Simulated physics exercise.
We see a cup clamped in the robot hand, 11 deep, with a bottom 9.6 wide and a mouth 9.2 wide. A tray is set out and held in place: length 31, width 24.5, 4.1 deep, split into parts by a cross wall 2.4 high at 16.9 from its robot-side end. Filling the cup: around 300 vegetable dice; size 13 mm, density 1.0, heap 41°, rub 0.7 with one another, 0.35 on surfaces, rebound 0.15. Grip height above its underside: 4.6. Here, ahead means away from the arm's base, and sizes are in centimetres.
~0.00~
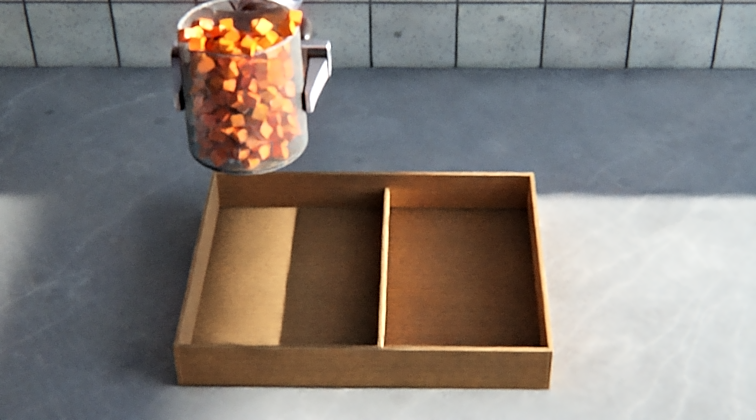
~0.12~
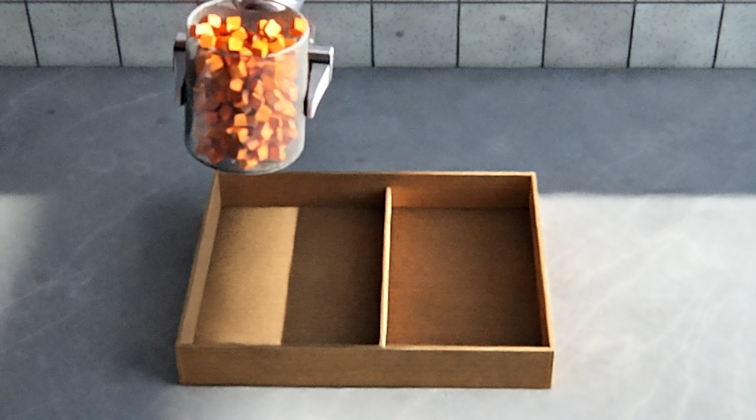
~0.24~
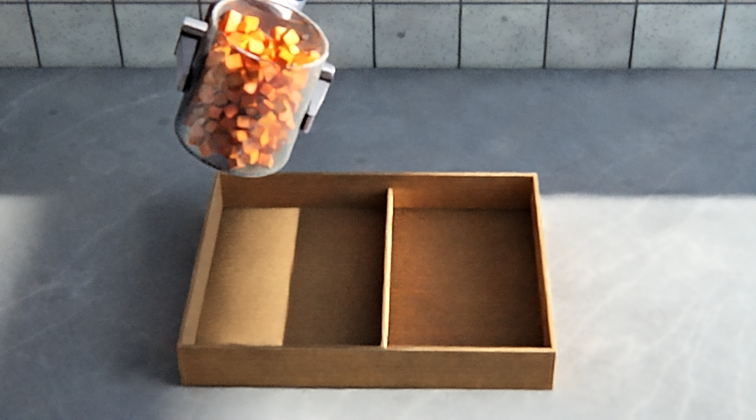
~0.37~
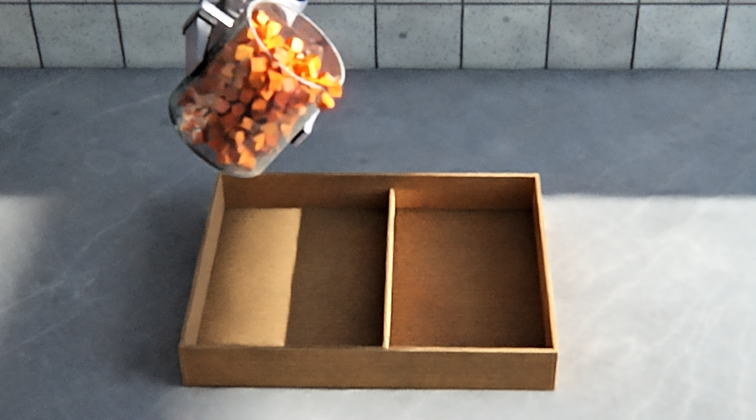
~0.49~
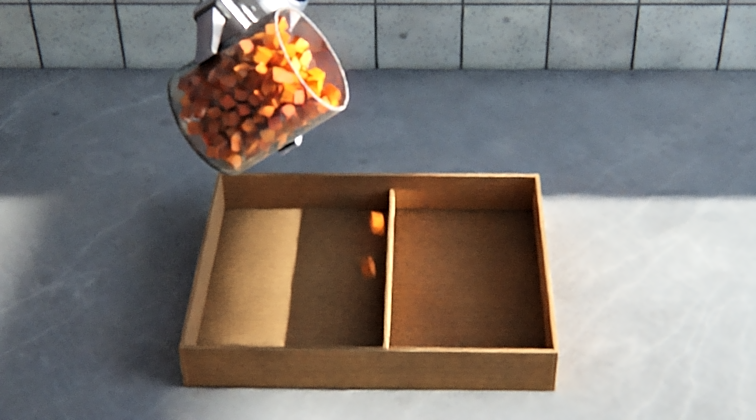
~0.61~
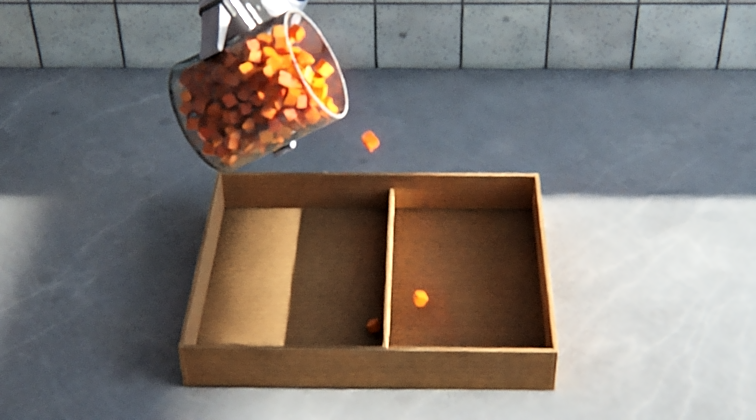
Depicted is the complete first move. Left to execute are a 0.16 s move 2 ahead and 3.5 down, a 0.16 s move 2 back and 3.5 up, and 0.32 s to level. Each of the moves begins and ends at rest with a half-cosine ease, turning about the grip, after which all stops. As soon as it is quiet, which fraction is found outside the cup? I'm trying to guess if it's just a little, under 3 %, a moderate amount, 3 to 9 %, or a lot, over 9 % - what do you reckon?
I reckon just a little.
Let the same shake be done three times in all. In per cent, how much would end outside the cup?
In that case it would be roughly 0 per cent.
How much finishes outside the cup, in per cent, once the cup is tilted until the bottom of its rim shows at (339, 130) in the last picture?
That comes to some 5 percent.
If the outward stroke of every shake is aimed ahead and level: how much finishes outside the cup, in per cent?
It comes to around 5 percent.
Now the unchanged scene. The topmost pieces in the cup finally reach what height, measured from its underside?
11.0 cm.
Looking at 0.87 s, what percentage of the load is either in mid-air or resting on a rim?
Roughly 0 per cent.
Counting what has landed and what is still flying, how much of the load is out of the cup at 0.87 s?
About 0 per cent.
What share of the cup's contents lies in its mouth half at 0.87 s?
45 per cent.
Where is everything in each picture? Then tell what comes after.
Cup middle at (243, 86), level; upper third of the load around (238, 56), from x 185 to 295, top at y 20; 301 in the cup, in the first frame.
Cup middle at (246, 86), tilted 6° forward; upper third of the load around (241, 57), from x 195 to 300, top at y 20, in the second frame.
Cup middle at (250, 87), tilted 21° forward; upper third of the load around (249, 61), from x 190 to 310, top at y 20, in the third frame.
Cup middle at (256, 89), tilted 40° forward; upper third of the load around (259, 65), from x 185 to 335, top at y 20; 299 in the cup, 2 in flight or on a rim, in the fourth frame.
Cup middle at (258, 92), tilted 55° forward; upper third of the load around (257, 66), from x 190 to 375, top at y 25; 299 in the cup, 1 in the robot-side part, 1 in flight or on a rim, in the fifth frame.
Cup middle at (258, 92), tilted 61° forward; upper third of the load around (256, 69), from x 190 to 420, top at y 30; 298 in the cup, 1 in the robot-side part, 1 in the far-side part, 1 in flight or on a rim, in the sixth frame.
After 0.87 s, tilted 61° forward, highest piece 25 above the table; 297 in the cup, 2 in the far-side part, 1 in the robot-side part, 1 in flight or on a rim.
After 1.12 s, tilted 21° forward, highest piece 27 above the table; 297 in the cup, 3 in the far-side part, 1 in the robot-side part.
After 1.45 s, level, highest piece 27 above the table; 297 in the cup, 3 in the far-side part, 1 in the robot-side part.
After 2.50 s, level, highest piece 27 above the table; 297 in the cup, 3 in the far-side part, 1 in the robot-side part.
At rest, 297 in the cup, 3 in the far-side part, 1 in the robot-side part. That is 1 % outside the cup.
